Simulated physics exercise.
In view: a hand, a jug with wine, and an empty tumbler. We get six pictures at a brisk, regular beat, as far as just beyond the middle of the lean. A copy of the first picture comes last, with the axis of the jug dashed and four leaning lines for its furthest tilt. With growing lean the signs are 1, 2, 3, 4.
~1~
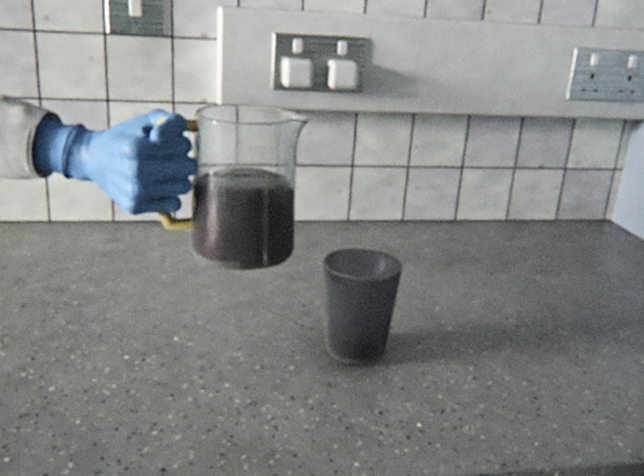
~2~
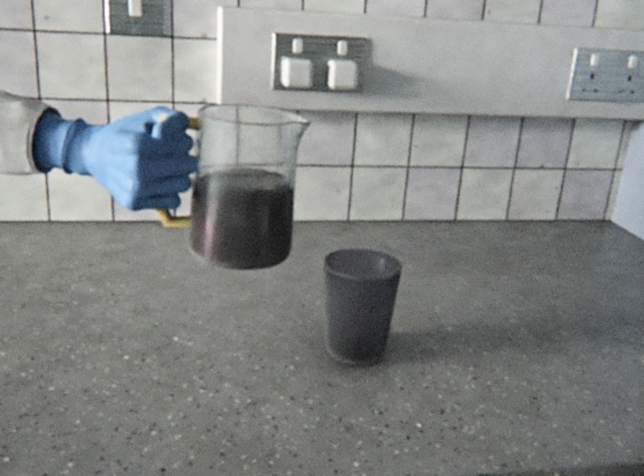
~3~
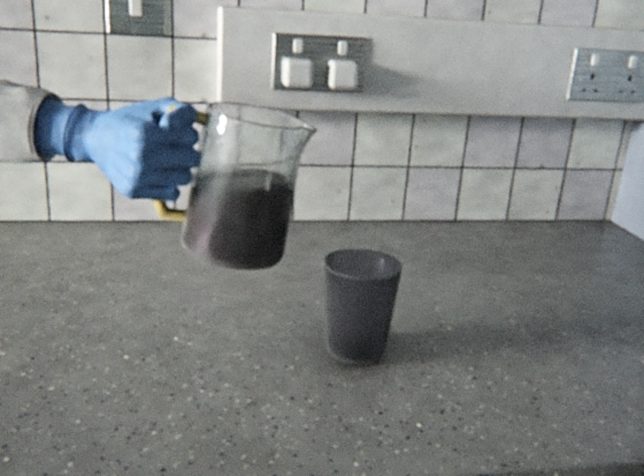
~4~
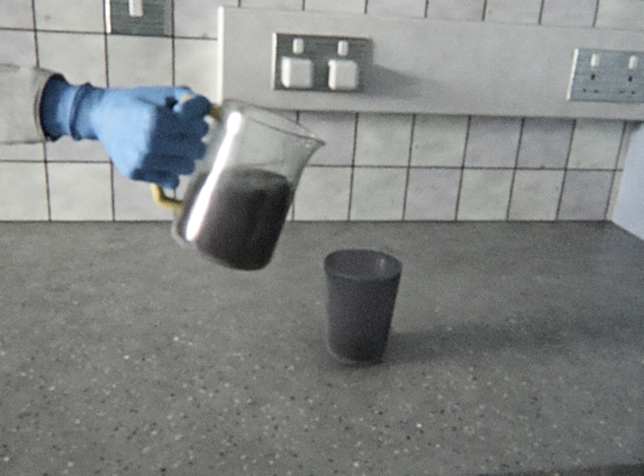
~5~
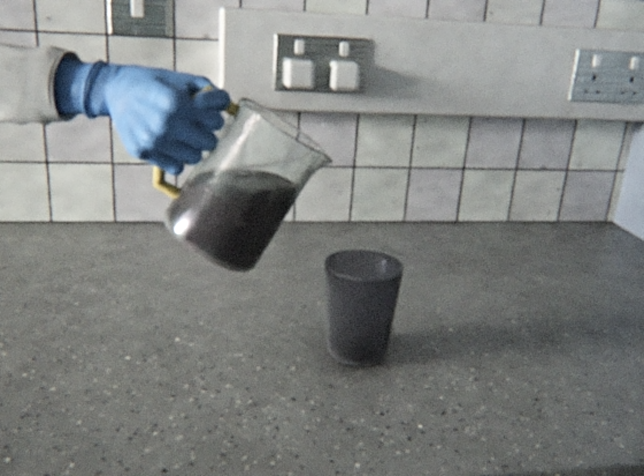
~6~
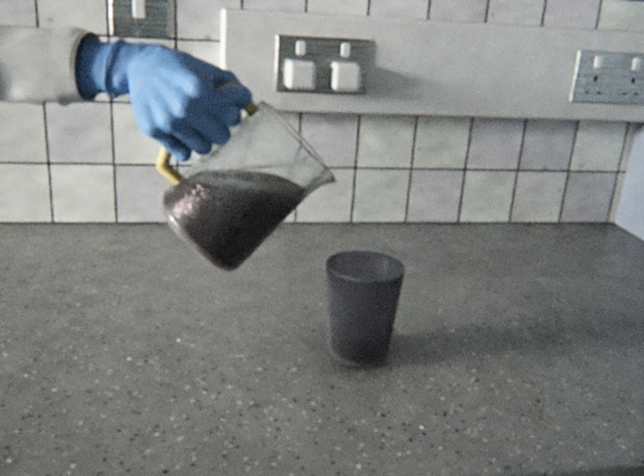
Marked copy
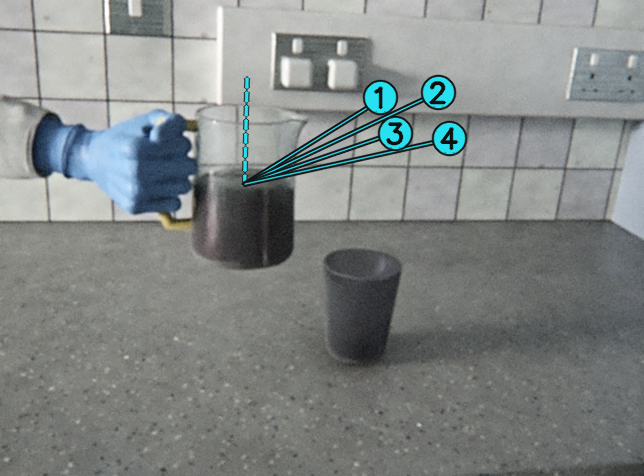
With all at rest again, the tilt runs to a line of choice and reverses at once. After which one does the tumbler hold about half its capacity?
4 is best.
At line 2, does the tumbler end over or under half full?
Under.
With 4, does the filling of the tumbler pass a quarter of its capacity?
Yes, it does.
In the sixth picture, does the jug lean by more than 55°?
No, it does not.
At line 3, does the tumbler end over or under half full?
Under half.
On the marked copy, 1 at (367, 108); 2 at (423, 99); 3 at (379, 138); 4 at (433, 142).
If 1 is chosen, the tumbler ends with about 5 % of what it can hold.
If 2 is chosen, the tumbler ends with about 16 % of what it can hold.
If 3 is chosen, the tumbler ends with about 32 % of what it can hold.
If 4 is chosen, the tumbler ends with about 51 % of what it can hold.
